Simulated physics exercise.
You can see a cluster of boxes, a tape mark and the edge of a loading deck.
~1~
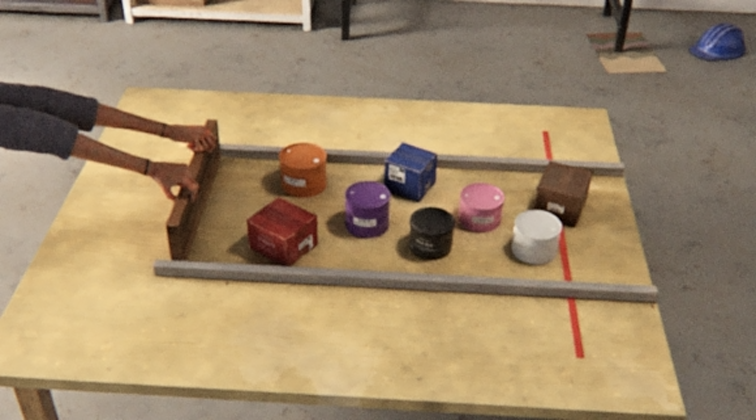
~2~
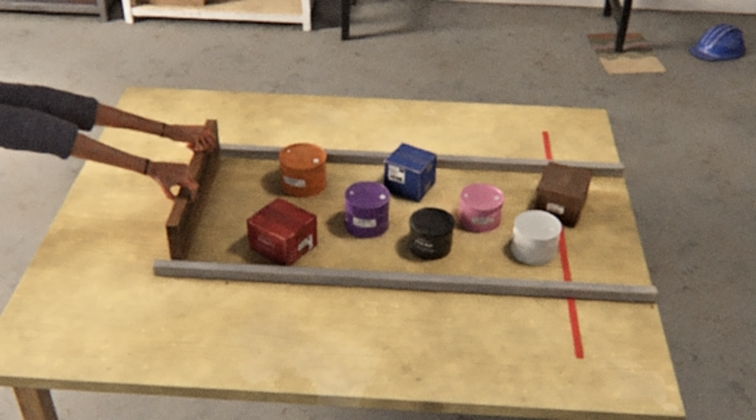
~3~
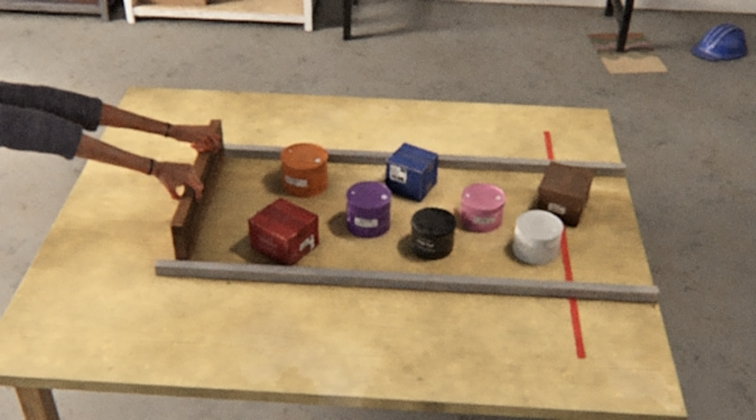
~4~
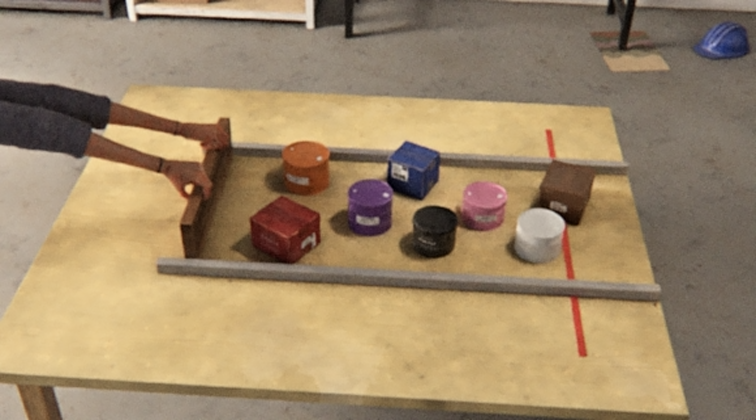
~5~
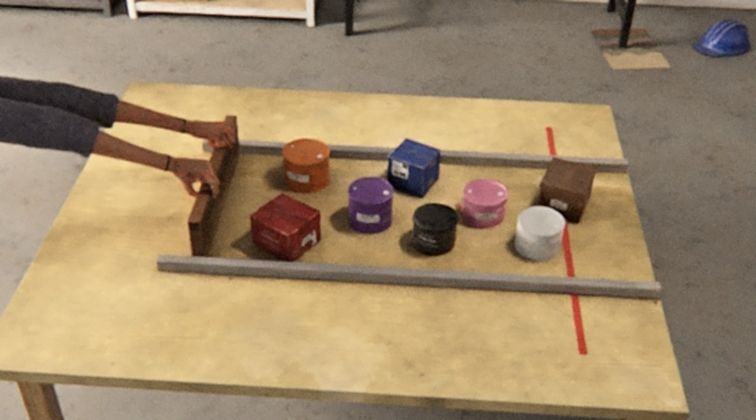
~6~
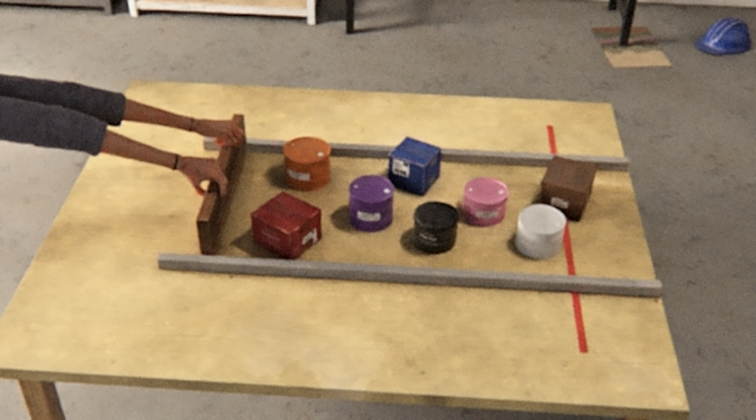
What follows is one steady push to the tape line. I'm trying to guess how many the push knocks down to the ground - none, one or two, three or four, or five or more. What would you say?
I would say one or two.
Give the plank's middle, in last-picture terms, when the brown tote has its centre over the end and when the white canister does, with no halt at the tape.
First near (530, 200), second near (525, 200).
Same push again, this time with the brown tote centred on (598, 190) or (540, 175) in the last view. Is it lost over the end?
In that order, I'd say it gets pushed over the end, then gets pushed over the end.
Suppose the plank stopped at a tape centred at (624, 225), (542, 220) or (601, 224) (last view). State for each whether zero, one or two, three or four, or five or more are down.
Result per tape, in order - more than four / 1 or 2 / 5 or more.
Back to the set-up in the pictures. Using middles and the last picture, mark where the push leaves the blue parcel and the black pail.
Final centres, in order: Near (623, 171), near (644, 238).
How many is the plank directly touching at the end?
All in all, 3.
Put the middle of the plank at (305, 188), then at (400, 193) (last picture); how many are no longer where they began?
I get 2 at the one place and 5 at the other.
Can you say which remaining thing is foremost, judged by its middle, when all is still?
Black pail.
Early on, none off yet; brown tote at rest near (567, 188); white canister at rest near (540, 232); pink canister at rest near (485, 202).
A while later, none off yet; brown tote at rest near (567, 188); white canister travelled a little near (567, 233); pink canister travelled about its own width near (512, 202).
Finally, the number that fall off is one or two; lost, white canister and brown tote.
